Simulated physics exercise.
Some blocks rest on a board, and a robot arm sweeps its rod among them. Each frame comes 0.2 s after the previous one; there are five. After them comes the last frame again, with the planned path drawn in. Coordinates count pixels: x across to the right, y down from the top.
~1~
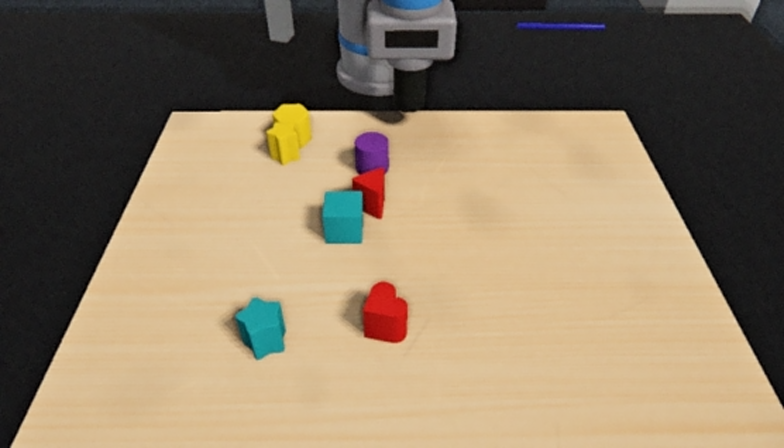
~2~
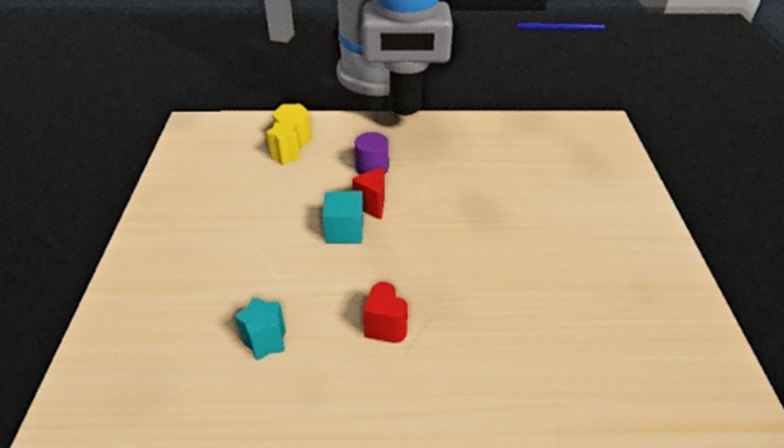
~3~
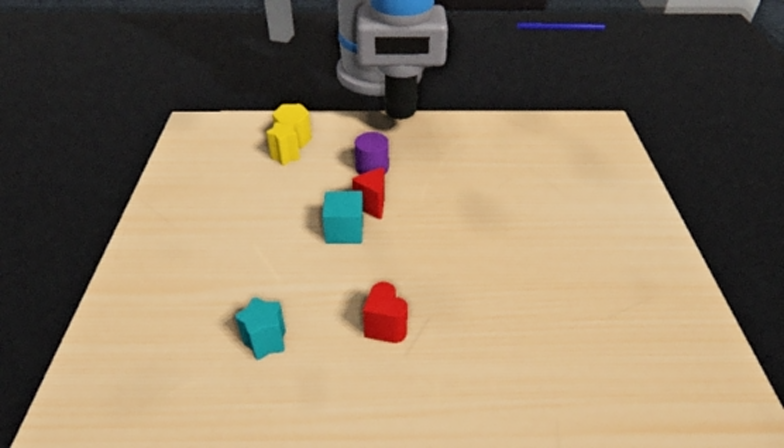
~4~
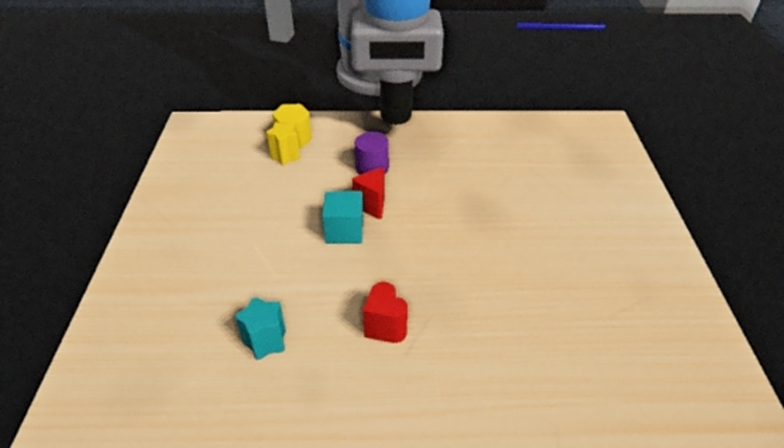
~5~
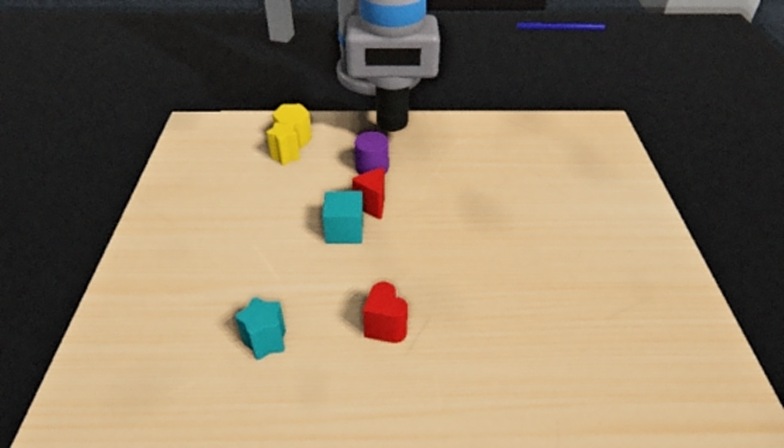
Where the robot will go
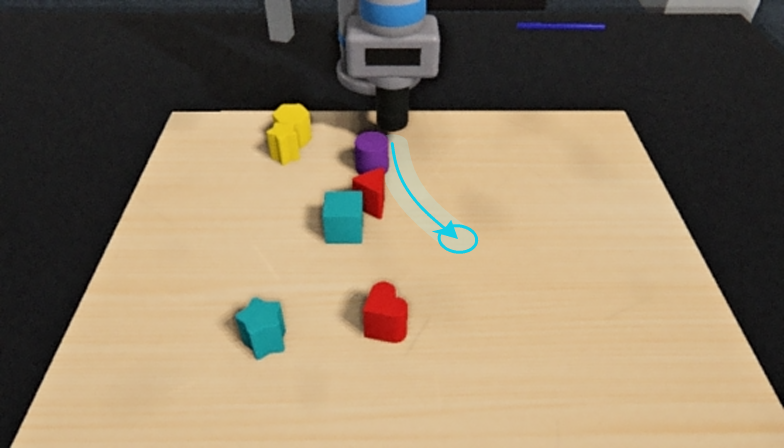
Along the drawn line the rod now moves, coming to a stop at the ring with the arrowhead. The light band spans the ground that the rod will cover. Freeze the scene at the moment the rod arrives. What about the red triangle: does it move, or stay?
It ends up on the same spot.
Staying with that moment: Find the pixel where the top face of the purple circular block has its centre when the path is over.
For the centre of its top, I'd go with (367, 154).
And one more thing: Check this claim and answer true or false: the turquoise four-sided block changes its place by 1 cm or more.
That statement is not accurate.
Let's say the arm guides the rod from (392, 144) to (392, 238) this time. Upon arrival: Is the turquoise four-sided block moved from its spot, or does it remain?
Shifted.
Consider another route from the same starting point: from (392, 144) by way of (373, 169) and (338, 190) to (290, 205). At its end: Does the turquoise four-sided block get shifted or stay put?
By the time the path is finished, it has moved at least a centimetre.
Path on the board, from (392, 144) over (399, 174) and (421, 207) to (458, 239).
What follows on the original path. One third of the way, rod at (400, 155); purple circular block at (366, 154).
Two thirds of the way, rod at (422, 187); purple circular block at (367, 154).
At the end, rod at (460, 218); turquoise four-sided block in place; purple circular block at (367, 154); red triangle in place.
